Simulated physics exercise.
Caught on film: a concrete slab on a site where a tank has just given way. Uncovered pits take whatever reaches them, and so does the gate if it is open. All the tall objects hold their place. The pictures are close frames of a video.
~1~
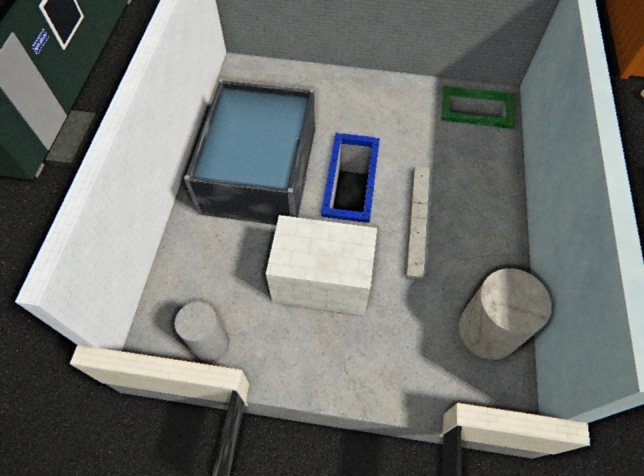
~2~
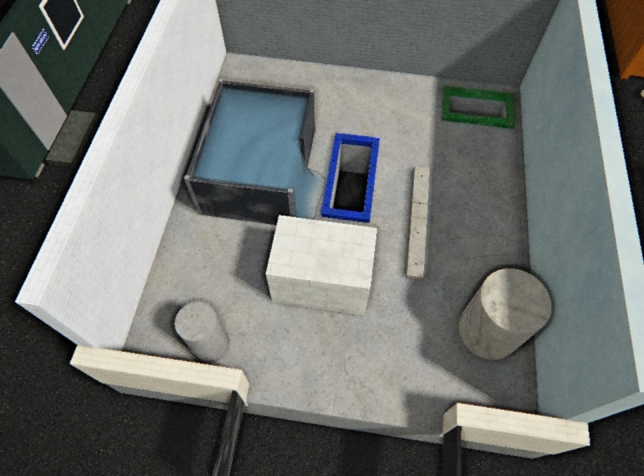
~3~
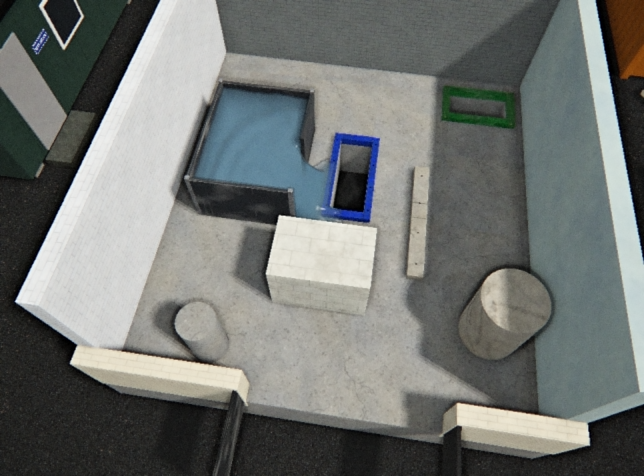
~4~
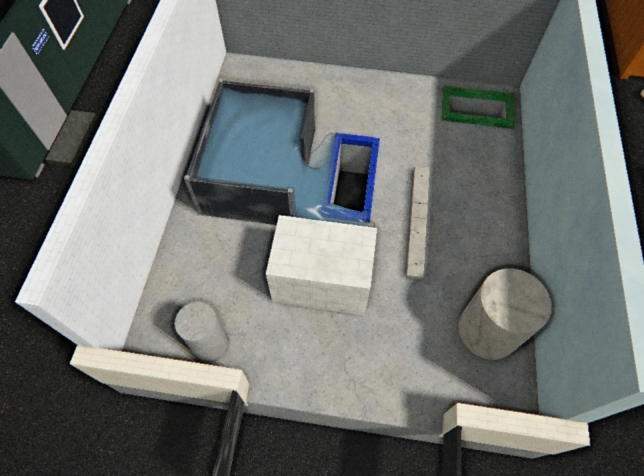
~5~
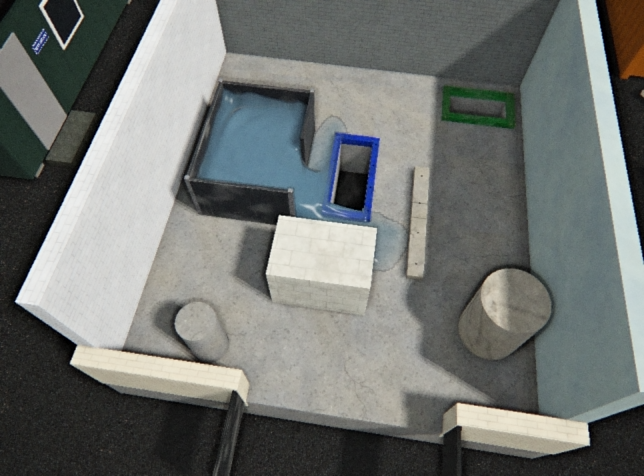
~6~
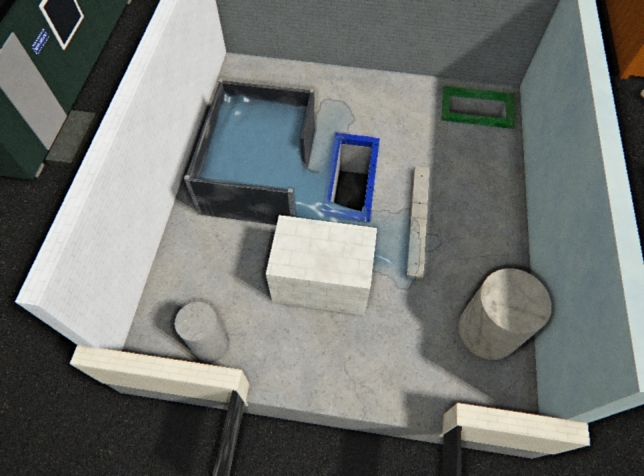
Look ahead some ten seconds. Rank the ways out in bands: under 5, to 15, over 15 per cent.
In the end: The gate takes between 5 and 15 %; the blue pit takes more than 15 %; the green pit takes less than 5 %.
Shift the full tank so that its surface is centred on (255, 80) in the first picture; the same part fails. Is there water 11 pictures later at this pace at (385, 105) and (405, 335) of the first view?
In that order: Wet, not flooded.
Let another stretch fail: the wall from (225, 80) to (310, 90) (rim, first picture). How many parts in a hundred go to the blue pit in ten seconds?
Roughly, in per cent: Blue 0.
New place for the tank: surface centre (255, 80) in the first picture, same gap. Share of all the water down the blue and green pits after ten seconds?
Parts in a hundred: Blue 50, green 6.
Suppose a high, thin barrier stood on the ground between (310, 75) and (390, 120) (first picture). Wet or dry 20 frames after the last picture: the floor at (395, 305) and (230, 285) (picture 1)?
One after the other: Wet, no water.
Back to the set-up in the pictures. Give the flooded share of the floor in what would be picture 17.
Roughly 35 per cent.
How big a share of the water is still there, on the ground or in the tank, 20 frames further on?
I make it 66 per cent.
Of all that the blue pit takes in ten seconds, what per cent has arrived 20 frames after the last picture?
Near 90 in a hundred.
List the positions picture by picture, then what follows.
Still water in the open tank at (254, 136), in the first frame.
The front is at (315, 175), out from the gap at (297, 189), in the second frame.
The front is at (328, 162), out from the gap at (297, 189), in the third frame.
Water pours out at (297, 190) and has run to (332, 138), in the fourth frame.
The front is at (398, 253), out from the gap at (297, 190), in the fifth frame.
The front is at (430, 243), out from the gap at (297, 190), in the sixth frame.
A moment on, water covers 20 % of the floor; the gate 0 %, the blue pit 19 %, the green pit 0 %.
Next, water covers 35 % of the floor; the gate 0 %, the blue pit 27 %, the green pit 0 %.
Then, water covers 55 % of the floor; the gate 1 %, the blue pit 34 %, the green pit 0 %.
Later, water covers 75 % of the floor; the gate 4 %, the blue pit 38 %, the green pit 0 %.
In the end, water covers 85 % of the floor; the gate 9 %, the blue pit 38 %, the green pit 0 %.
